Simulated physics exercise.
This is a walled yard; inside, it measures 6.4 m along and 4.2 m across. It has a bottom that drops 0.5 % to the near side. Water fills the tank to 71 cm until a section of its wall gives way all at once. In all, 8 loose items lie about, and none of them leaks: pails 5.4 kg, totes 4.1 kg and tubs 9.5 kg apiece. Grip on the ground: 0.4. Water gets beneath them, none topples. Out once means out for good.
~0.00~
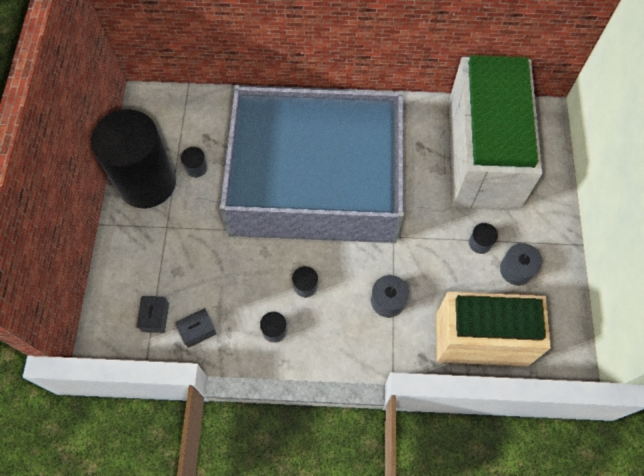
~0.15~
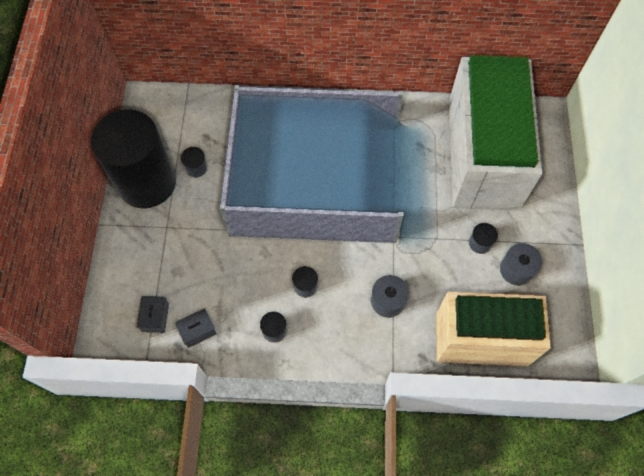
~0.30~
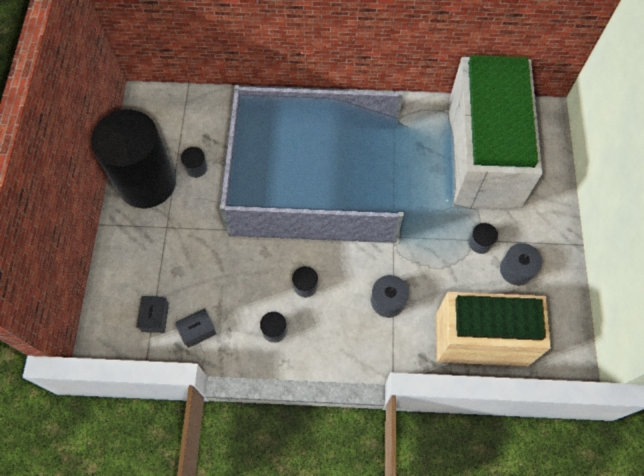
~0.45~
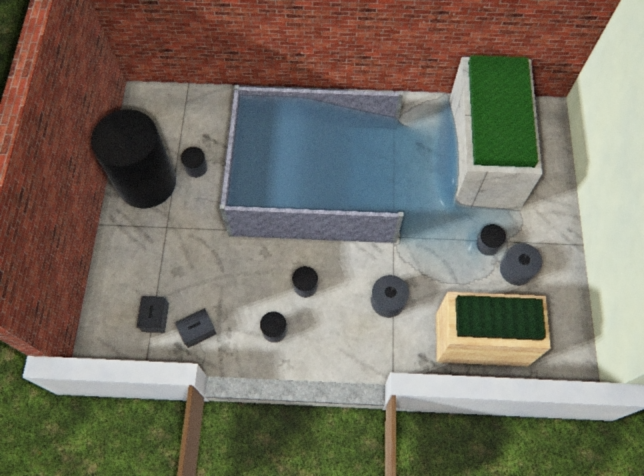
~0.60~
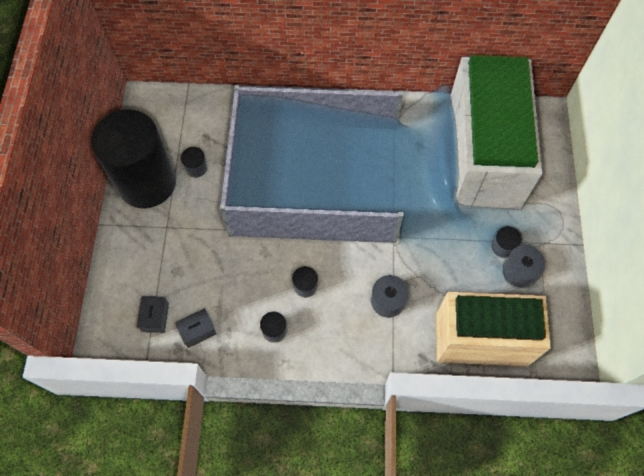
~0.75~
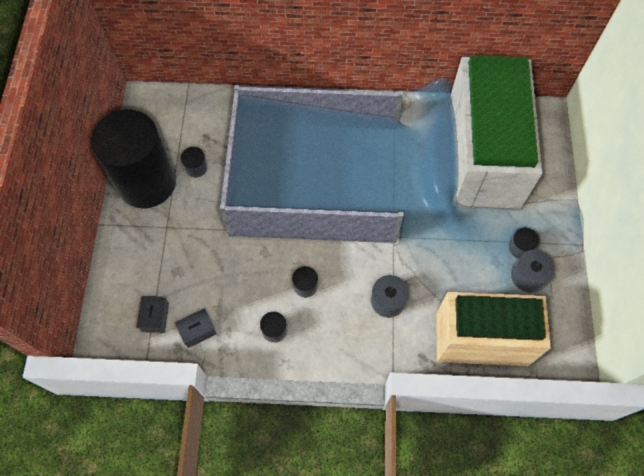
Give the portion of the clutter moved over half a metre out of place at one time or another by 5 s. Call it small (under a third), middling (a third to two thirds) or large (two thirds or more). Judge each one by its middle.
Middling, a third to two thirds.
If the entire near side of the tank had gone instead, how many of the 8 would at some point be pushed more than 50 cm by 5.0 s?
In that case 5 of them.
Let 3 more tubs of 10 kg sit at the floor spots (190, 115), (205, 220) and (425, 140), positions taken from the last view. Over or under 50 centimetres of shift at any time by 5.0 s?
Each in turn ends up beyond the limit, within the limit, beyond the limit.
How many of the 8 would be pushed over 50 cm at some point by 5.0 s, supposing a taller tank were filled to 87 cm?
Then 5 of them.
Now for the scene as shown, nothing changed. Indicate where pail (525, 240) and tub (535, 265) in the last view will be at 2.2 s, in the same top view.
Approx. (570, 256); approx. (559, 356).
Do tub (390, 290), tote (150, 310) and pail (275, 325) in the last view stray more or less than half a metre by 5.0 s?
In order: Not as far, not as far and farther.
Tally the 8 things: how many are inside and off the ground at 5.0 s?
Answer: 3.
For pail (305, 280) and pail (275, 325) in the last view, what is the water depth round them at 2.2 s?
Depths: Near 0 cm, then near 0 cm.
After 1.1 s 2 of 8 are over 50 cm from their spots; 1 afloat.
After 2.2 s 2 of 8 are over 50 cm from their spots; 2 afloat.
After 3.5 s 2 of 8 are over 50 cm from their spots; 2 afloat.
After 5.0 s 3 of 8 are over 50 cm from their spots, and 3 have been at some point; 3 afloat.
